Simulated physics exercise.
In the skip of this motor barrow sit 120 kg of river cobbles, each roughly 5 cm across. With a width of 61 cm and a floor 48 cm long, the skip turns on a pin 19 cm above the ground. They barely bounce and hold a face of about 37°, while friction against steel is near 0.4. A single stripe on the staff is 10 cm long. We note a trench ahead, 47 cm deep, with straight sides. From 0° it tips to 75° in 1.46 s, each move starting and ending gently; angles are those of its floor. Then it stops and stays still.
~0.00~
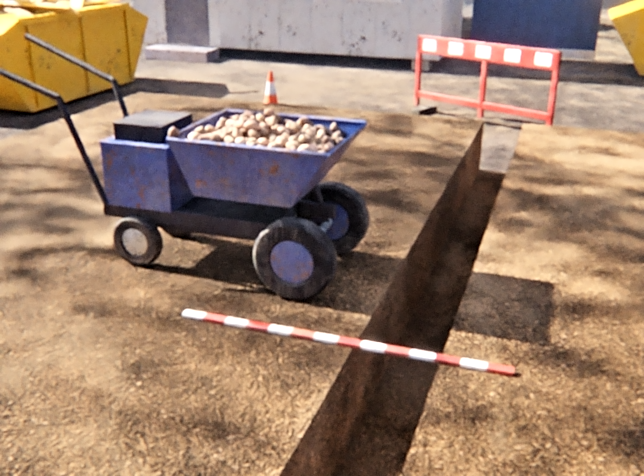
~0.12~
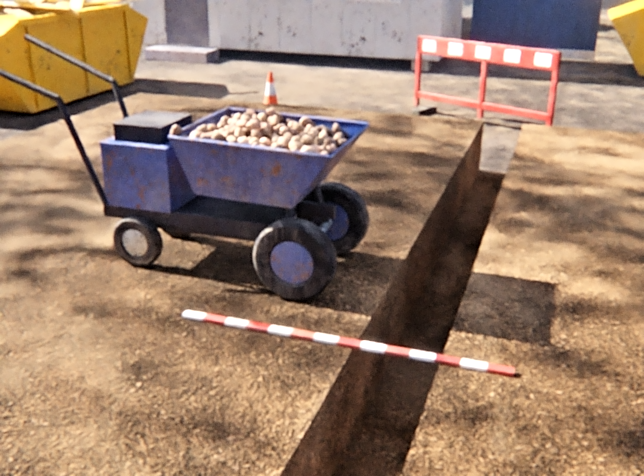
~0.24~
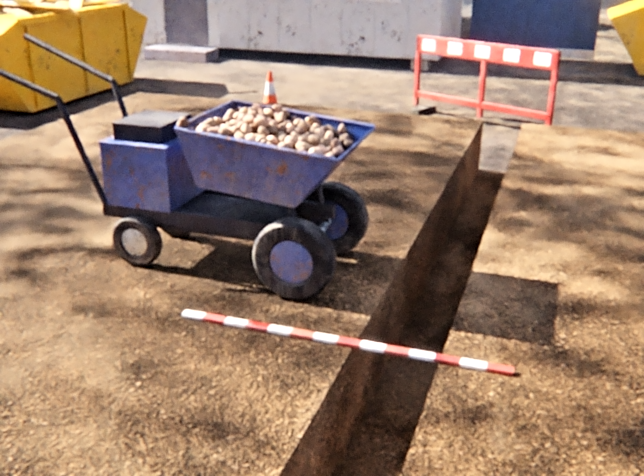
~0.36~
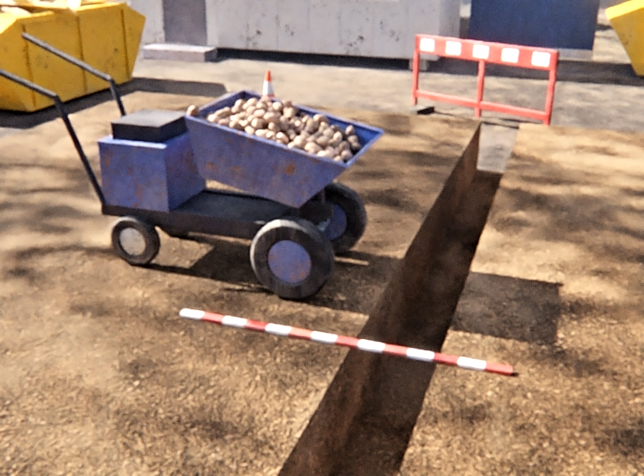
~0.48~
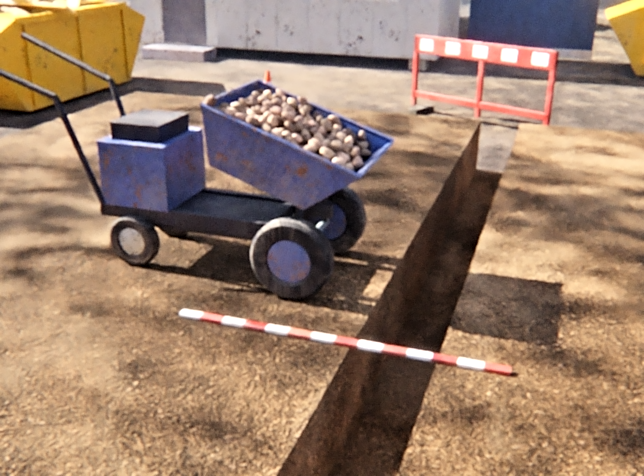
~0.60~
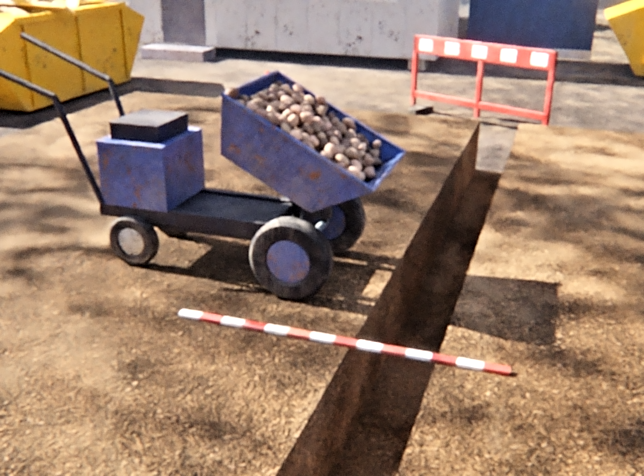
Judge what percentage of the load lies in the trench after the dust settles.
About 64 %.
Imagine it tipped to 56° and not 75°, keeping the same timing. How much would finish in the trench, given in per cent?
In that case around 35 percent.
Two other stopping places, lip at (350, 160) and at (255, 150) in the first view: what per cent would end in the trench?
Roughly 40 in a hundred, then 80 in a hundred.
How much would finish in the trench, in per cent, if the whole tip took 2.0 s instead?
Probably about 70 in a hundred.
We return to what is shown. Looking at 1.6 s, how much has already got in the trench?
About 30 per cent by then.
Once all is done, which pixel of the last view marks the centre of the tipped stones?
(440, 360).
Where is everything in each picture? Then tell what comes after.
Lip at (327, 156), floor tilted 0°, highest stones at (259, 120), in the first picture.
Lip at (330, 157), floor tilted 1°, highest stones at (260, 119); the stones move at 0.2 m/s on average, in the second picture.
Lip at (337, 161), floor tilted 5°, highest stones at (256, 114); the stones move at 0.4 m/s on average, in the third picture.
Lip at (347, 167), floor tilted 11°, highest stones at (258, 107); the stones move at 0.5 m/s on average, in the fourth picture.
The skip is at 19°, its lip at (360, 177); the top of the load is at (264, 98); the stones move at 0.6 m/s on average, in the fifth picture.
The skip is at 28°, its lip at (373, 191); the top of the load is at (272, 92); the stones move at 0.6 m/s on average, in the sixth picture.
After 1.1 s the floor is at 64°; 98 % in the skip, 2 % in the trench; the foremost stones are at (436, 241).
After 1.6 s the floor is at 75°; 42 % in the skip, 30 % in the trench, 28 % past the trench; the foremost stones are at (572, 319).
After 1.9 s the floor is at 75°; 16 % in the skip, 47 % in the trench, 37 % past the trench; the foremost stones are past the picture's edge.
After 3.9 s the floor is at 75°; 0 % in the skip, 64 % in the trench, 36 % past the trench; the foremost stones are past the picture's edge.
